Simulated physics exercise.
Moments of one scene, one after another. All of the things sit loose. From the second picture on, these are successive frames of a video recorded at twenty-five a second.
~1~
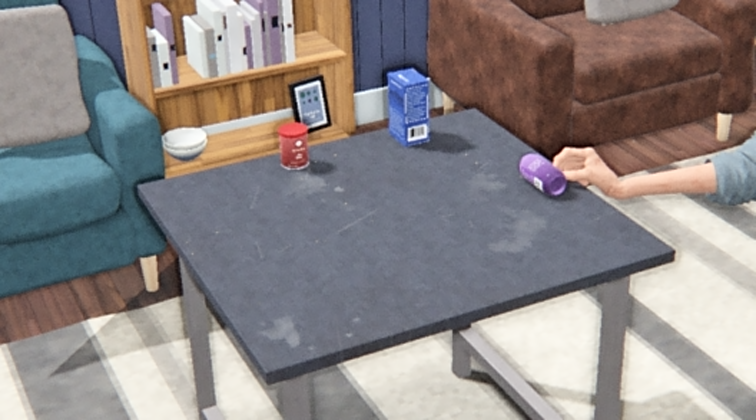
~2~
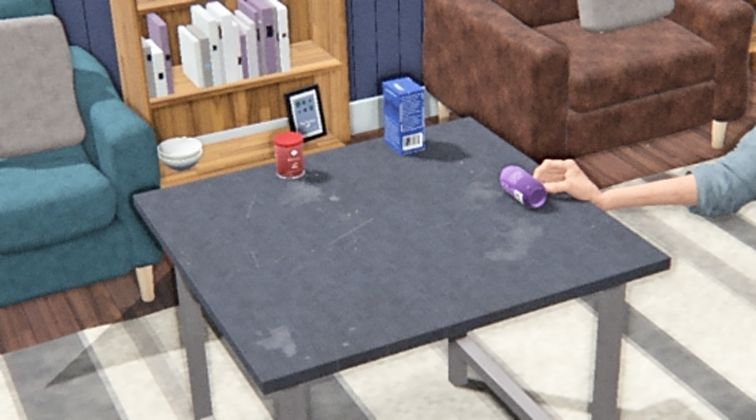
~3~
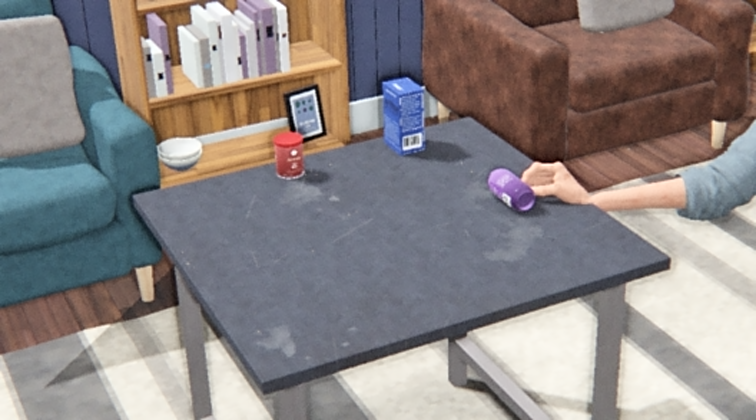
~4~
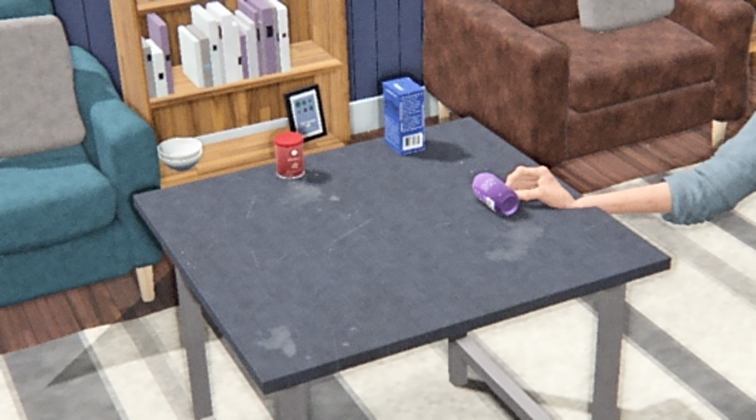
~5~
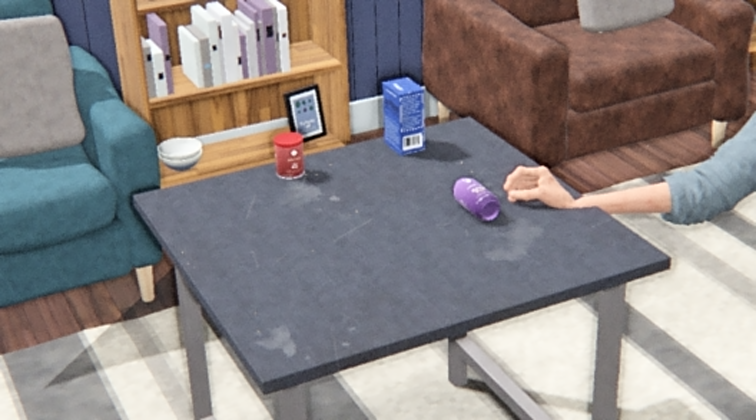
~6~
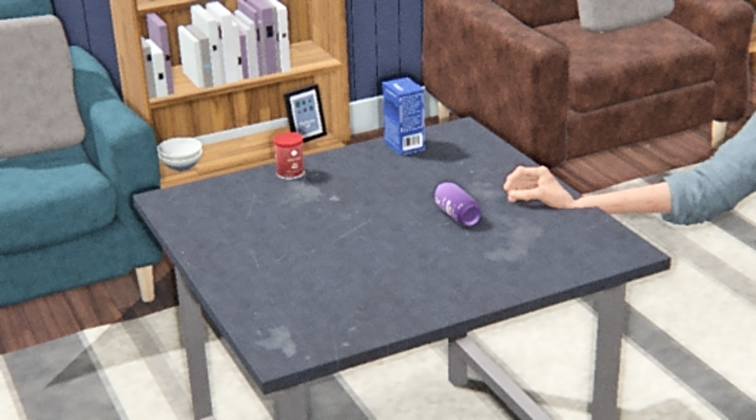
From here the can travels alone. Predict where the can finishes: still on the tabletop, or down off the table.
It finishes off the table.
Then, 0.20 s past the last view, purple can displaced well along near (363, 229).
Then, 0.50 s past the last view, purple can displaced well along near (220, 267).
Then, 0.70 s past the last view, purple can now off the table.
Then, 1.00 s past the last view, things are still on the move.
Finally, off the table, purple can.
